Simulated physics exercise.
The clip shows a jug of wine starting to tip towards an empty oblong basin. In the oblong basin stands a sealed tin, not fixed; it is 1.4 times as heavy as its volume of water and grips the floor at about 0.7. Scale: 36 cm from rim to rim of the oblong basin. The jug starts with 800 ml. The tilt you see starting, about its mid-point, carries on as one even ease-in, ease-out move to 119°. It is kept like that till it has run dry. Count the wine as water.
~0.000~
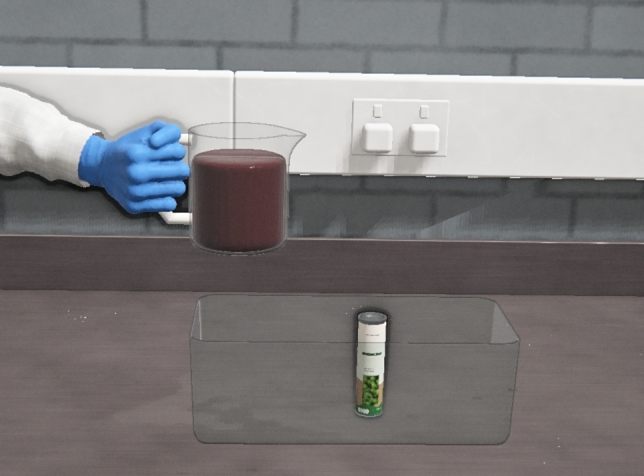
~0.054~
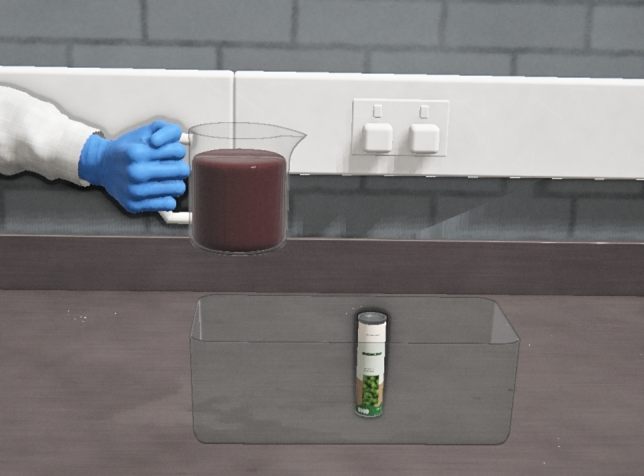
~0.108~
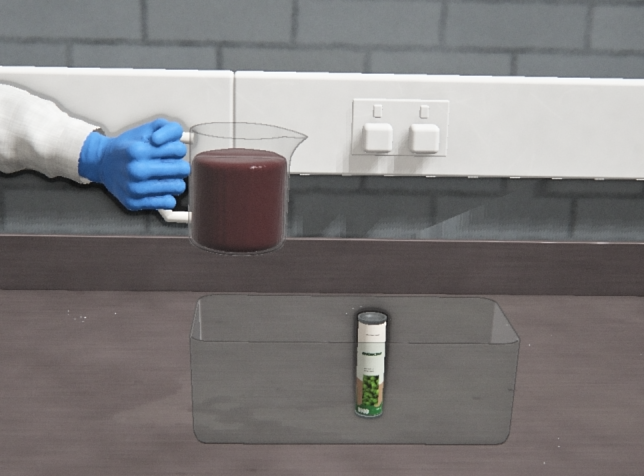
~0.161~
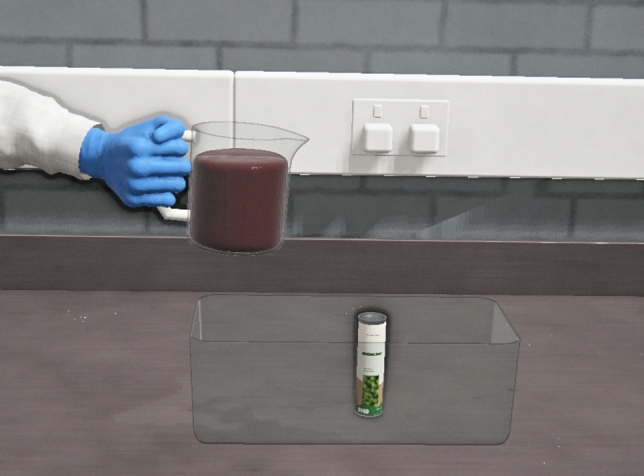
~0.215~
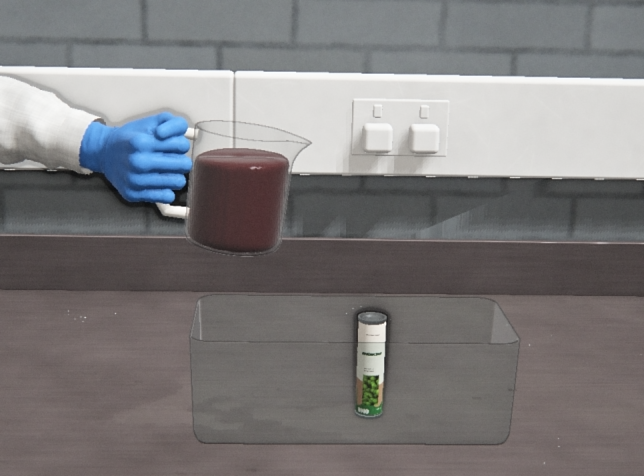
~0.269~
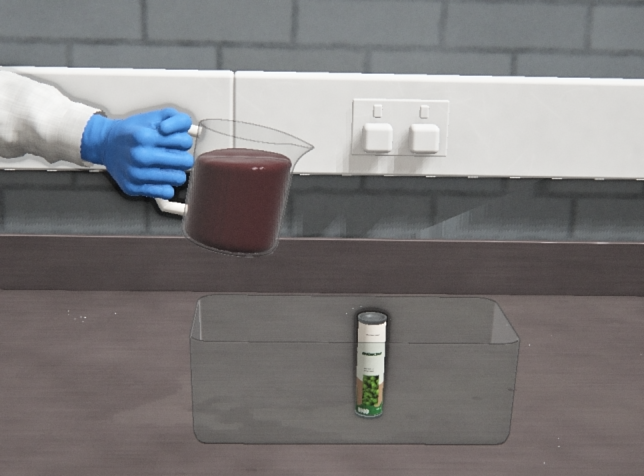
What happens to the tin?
It goes over.
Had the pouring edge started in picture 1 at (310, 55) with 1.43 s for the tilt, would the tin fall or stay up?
Then it remains upright.
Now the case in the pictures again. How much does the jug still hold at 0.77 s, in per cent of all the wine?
Some 84 per cent.
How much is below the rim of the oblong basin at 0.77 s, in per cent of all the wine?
Some 2 per cent.
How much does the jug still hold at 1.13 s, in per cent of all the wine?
Some 22 per cent.
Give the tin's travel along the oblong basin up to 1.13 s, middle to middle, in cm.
Some 1 cm.
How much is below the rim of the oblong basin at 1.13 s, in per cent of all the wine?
Near 62 in a hundred.
After 0.77 s the tilt is 66° and 85 per cent is still to pour; the tin stands where it began.
After 1.13 s the tilt is 107° and 21 per cent is still to pour; the tin leans 5°.
After 1.51 s the tilt is 119° and 0 per cent is still to pour; the tin lies on its side.
After 1.93 s the tilt is 119° and 0 per cent is still to pour; the tin lies on its side.
In the end the tin lies on its side.
